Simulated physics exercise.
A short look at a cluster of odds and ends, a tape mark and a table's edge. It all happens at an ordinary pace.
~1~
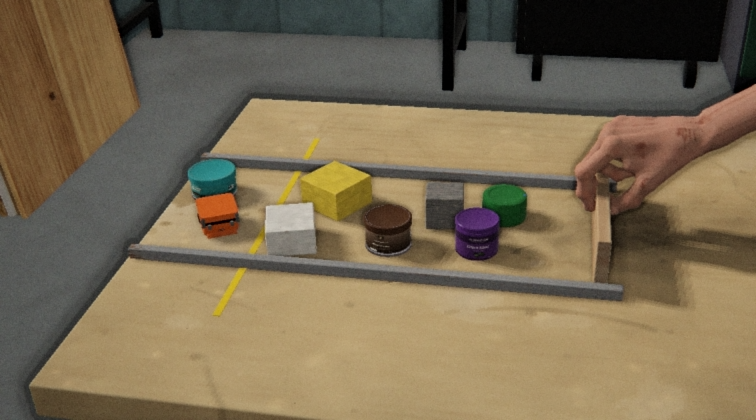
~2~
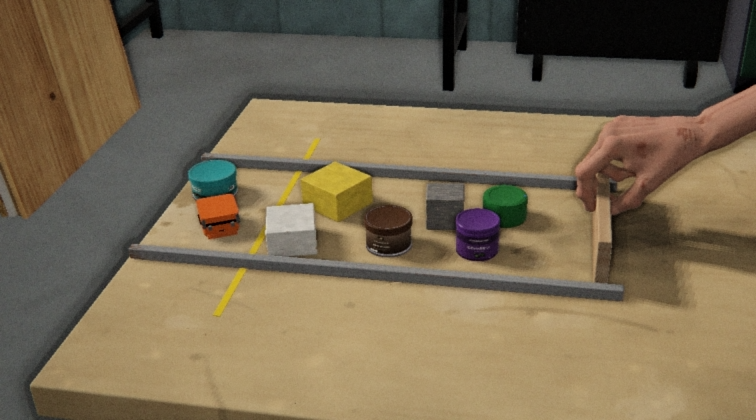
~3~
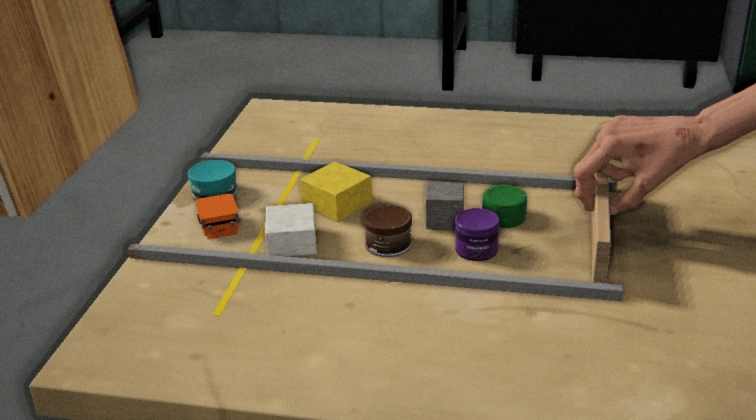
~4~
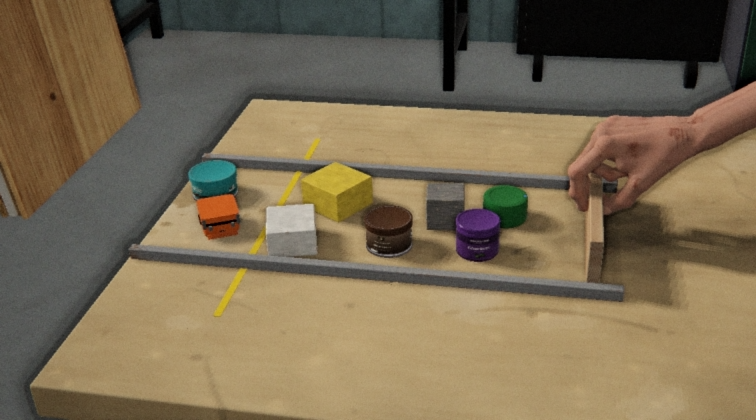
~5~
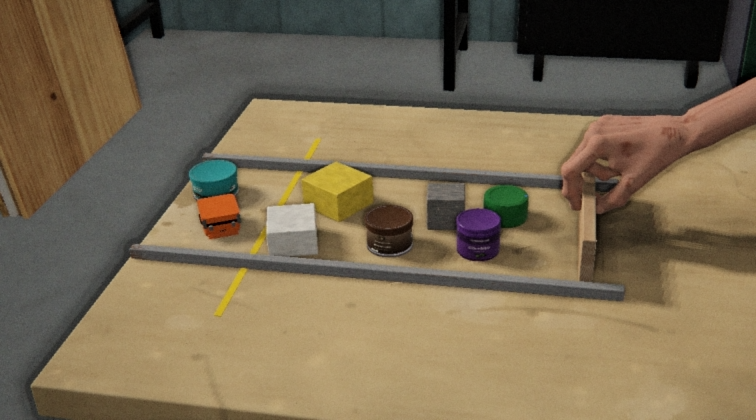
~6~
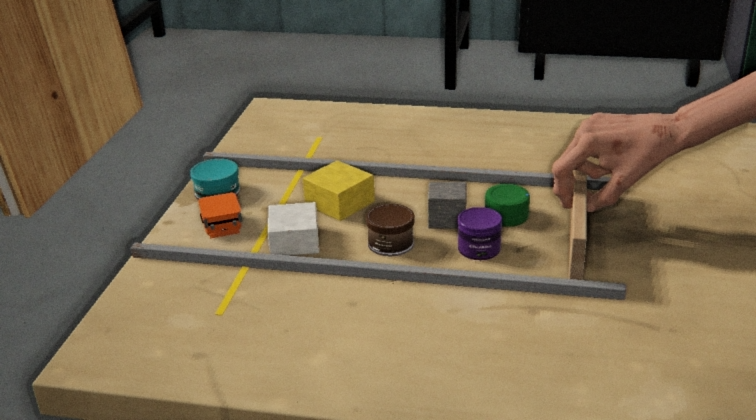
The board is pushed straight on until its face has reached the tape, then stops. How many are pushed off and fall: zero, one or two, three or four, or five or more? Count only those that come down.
The number that fall off is one or two.
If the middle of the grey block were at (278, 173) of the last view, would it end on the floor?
From there it is kept.
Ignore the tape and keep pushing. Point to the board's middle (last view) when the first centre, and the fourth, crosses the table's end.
Its middle is around (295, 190) and later (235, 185).
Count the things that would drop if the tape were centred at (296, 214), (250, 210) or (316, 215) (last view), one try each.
Try by try, 0, 3 and 0.
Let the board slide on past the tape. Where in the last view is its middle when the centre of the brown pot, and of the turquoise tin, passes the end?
About (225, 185), and (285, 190) for the other.
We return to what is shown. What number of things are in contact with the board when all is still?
3 of them.
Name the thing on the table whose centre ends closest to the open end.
Foremost is the white block.
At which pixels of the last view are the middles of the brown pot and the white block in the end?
The brown pot at (202, 224), the white block at (154, 227).
Early on, none off yet; turquoise tin at rest near (216, 181); orange case at rest near (221, 216); white block at rest near (294, 229).
A while later, none off yet; turquoise tin at rest near (216, 181); orange case at rest near (221, 216); white block travelled a little near (274, 229).
Further along, none off yet; turquoise tin at rest near (215, 181); orange case travelled about its own width near (176, 209); white block travelled well along near (195, 230).
Finally, the number that fall off is one or two; lost, orange case and turquoise tin.
